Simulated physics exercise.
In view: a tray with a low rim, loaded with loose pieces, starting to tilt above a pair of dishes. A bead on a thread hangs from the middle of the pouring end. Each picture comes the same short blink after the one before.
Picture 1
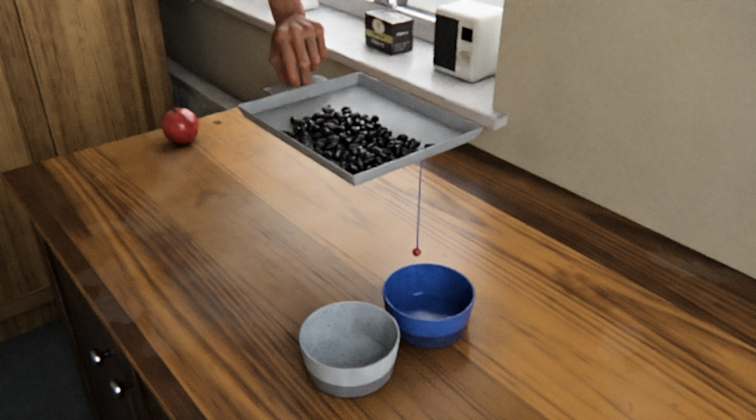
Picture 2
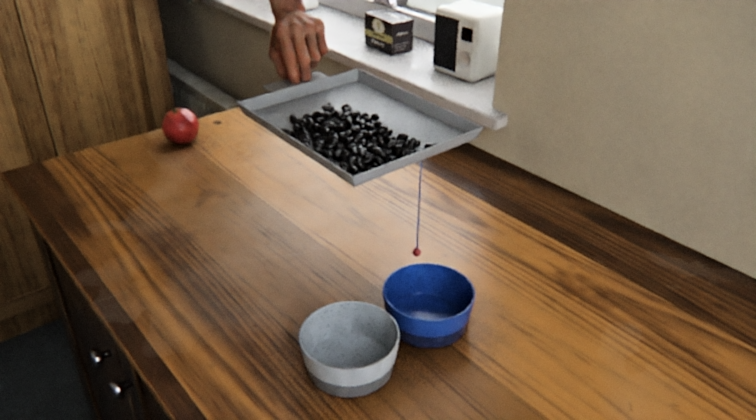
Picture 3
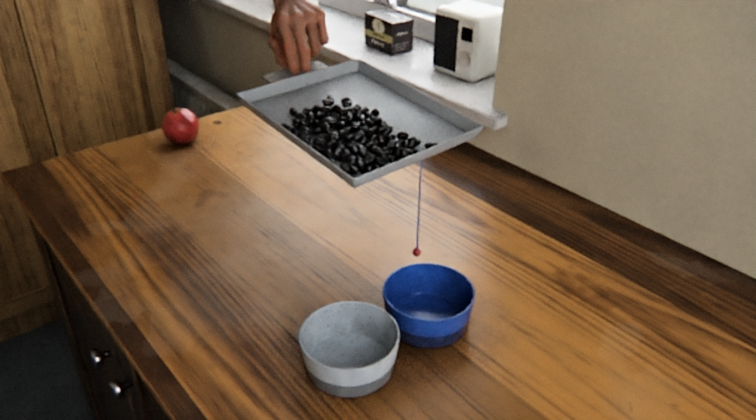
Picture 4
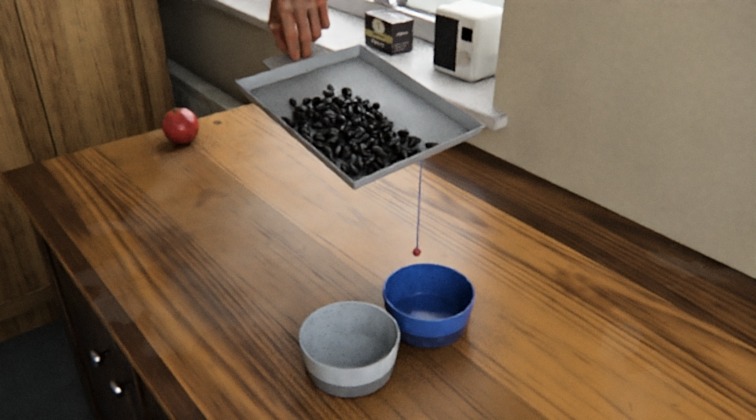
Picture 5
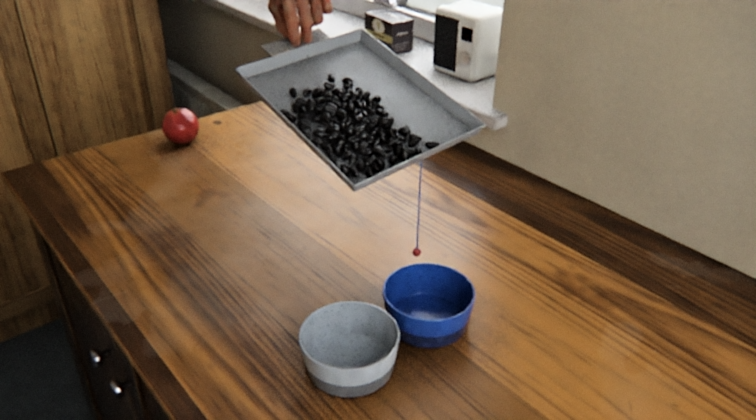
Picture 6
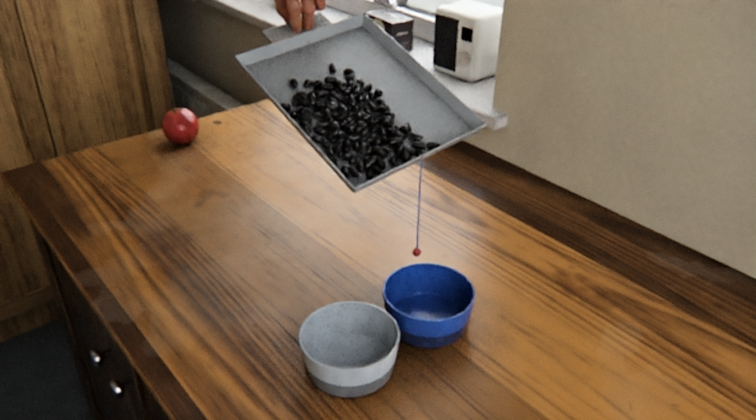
The clip opens on a hand holding a gray low-rimmed tray of black beans above a wooden counter, with a gray dish at left and a blue one at right. The hand raises the tray's far end, steepening its slope toward the near left corner, while the red bead hangs still on its thread.
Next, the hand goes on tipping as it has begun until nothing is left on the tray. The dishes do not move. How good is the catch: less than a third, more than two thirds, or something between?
Together they catch over two thirds.
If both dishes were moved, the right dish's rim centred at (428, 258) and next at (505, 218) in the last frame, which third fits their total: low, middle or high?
In turn: The middle third; less than a third.
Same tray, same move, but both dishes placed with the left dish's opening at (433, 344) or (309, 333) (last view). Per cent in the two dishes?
The first gives 10 %, the second 70 %.
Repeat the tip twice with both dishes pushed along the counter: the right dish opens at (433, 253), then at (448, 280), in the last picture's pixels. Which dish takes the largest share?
First left, then the left-hand dish.
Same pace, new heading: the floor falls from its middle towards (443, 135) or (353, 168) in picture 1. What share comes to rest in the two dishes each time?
The first gives 0 %, the second 10 %.
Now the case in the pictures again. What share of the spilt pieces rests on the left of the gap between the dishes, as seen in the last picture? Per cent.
Near 80 %.
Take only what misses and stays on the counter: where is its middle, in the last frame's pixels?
Near (362, 318).
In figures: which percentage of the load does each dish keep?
Left dish near 30 in a hundred; right dish near 50.
Just after the last frame, tray tipped steeply; almost all on the tray; just a few in the air.
A moment on, tray tipped past a quarter turn; about a tenth on the tray; roughly a quarter in the left dish; roughly a quarter in the right dish; about a tenth outside both; roughly a quarter in the air.
Further on, tray tipped past a quarter turn; roughly a third in the left dish; roughly half in the right dish; about a tenth outside both; just a few in the air.
When it is over, tray tipped past a quarter turn; roughly a third in the left dish; roughly half in the right dish; about a tenth outside both; just a few in the air.
